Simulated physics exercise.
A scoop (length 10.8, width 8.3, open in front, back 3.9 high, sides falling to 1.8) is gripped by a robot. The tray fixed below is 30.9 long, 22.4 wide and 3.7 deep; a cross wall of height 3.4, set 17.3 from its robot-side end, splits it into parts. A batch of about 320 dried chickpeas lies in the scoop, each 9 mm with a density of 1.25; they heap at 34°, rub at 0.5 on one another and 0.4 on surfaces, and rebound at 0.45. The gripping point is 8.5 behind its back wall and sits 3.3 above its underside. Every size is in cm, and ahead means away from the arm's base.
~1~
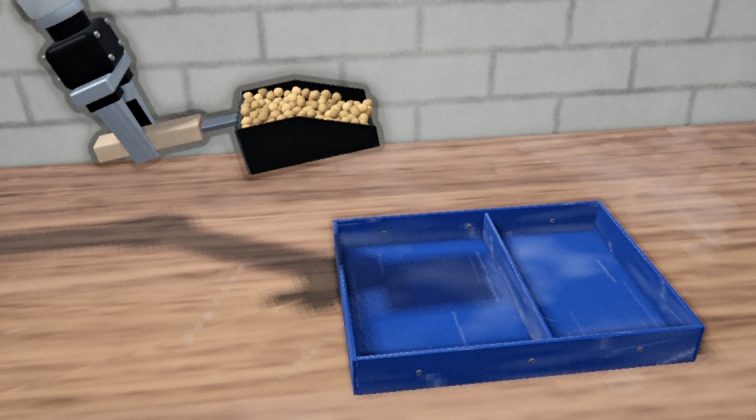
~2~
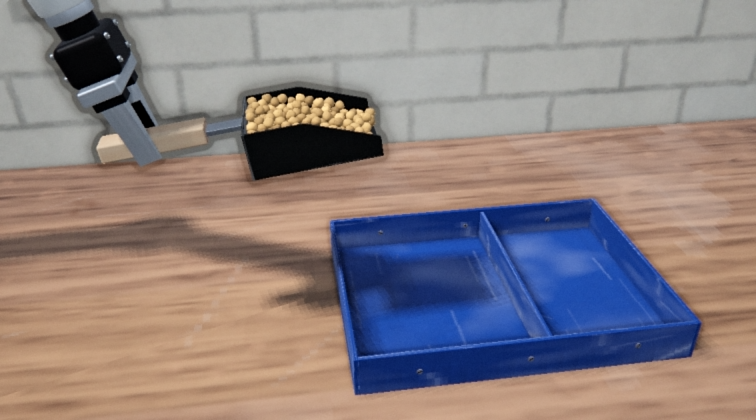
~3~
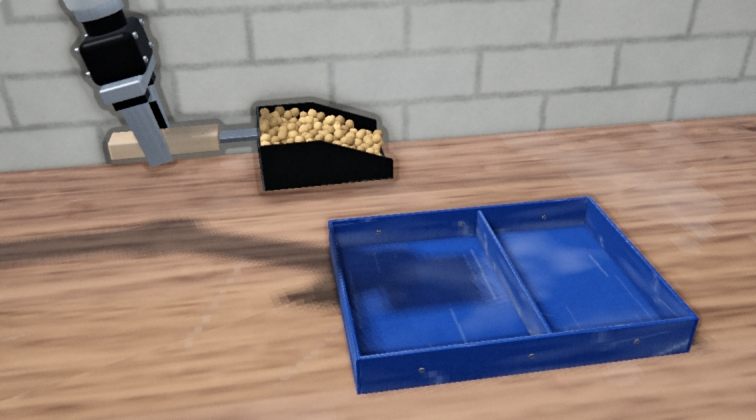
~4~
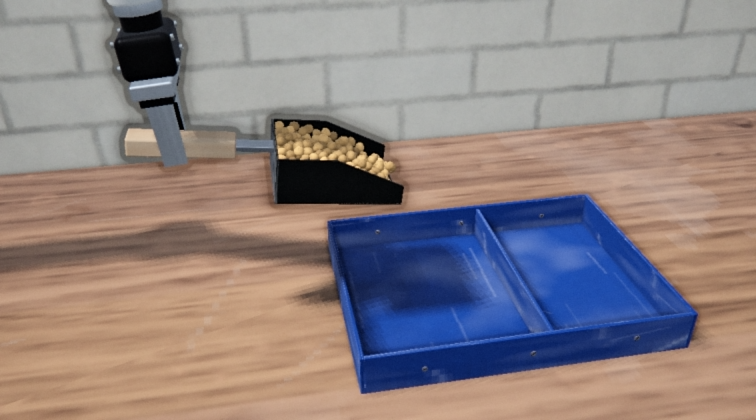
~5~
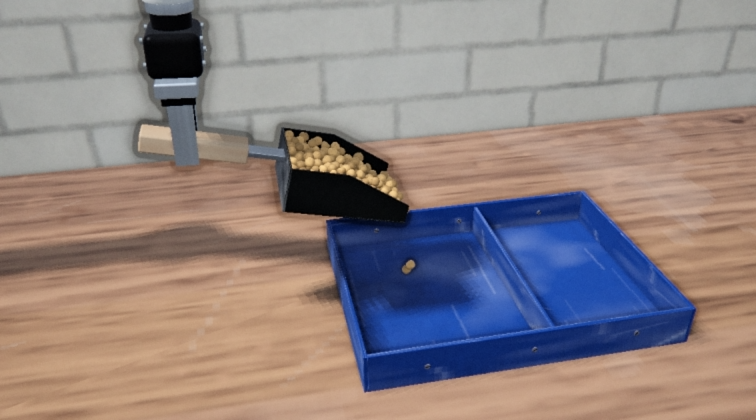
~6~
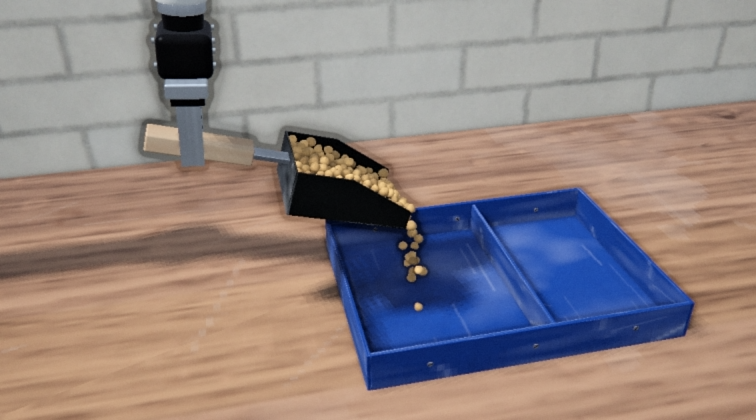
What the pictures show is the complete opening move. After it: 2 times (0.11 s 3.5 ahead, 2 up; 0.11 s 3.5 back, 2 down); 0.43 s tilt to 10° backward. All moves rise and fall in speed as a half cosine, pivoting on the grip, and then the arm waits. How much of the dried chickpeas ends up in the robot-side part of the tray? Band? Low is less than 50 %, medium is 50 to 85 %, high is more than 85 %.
High.
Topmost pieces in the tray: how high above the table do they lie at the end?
Close to 3.0 cm above the table.
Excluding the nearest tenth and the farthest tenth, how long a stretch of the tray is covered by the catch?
Some 8 cm long.
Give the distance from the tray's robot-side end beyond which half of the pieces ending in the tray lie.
About 14 cm from the robot-side end.
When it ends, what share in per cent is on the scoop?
0 %.
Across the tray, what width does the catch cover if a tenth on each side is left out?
14 cm.
Then, 0.35 s later, tilted 16° forward, highest piece 15 above the table; 289 in the robot-side part, 11 on the scoop, 2 in the far-side part, 19 in flight or on a rim.
Then, 0.70 s later, level, highest piece 3 above the table; 318 in the robot-side part, 3 in the far-side part.
Then, 1.07 s later, tilted 10° backward, highest piece 3 above the table; 318 in the robot-side part, 3 in the far-side part.
Then, 2.12 s later, tilted 10° backward, highest piece 3 above the table; 318 in the robot-side part, 3 in the far-side part.
At rest, 318 in the robot-side part, 3 in the far-side part. That is 99 % in the robot-side part of the tray.
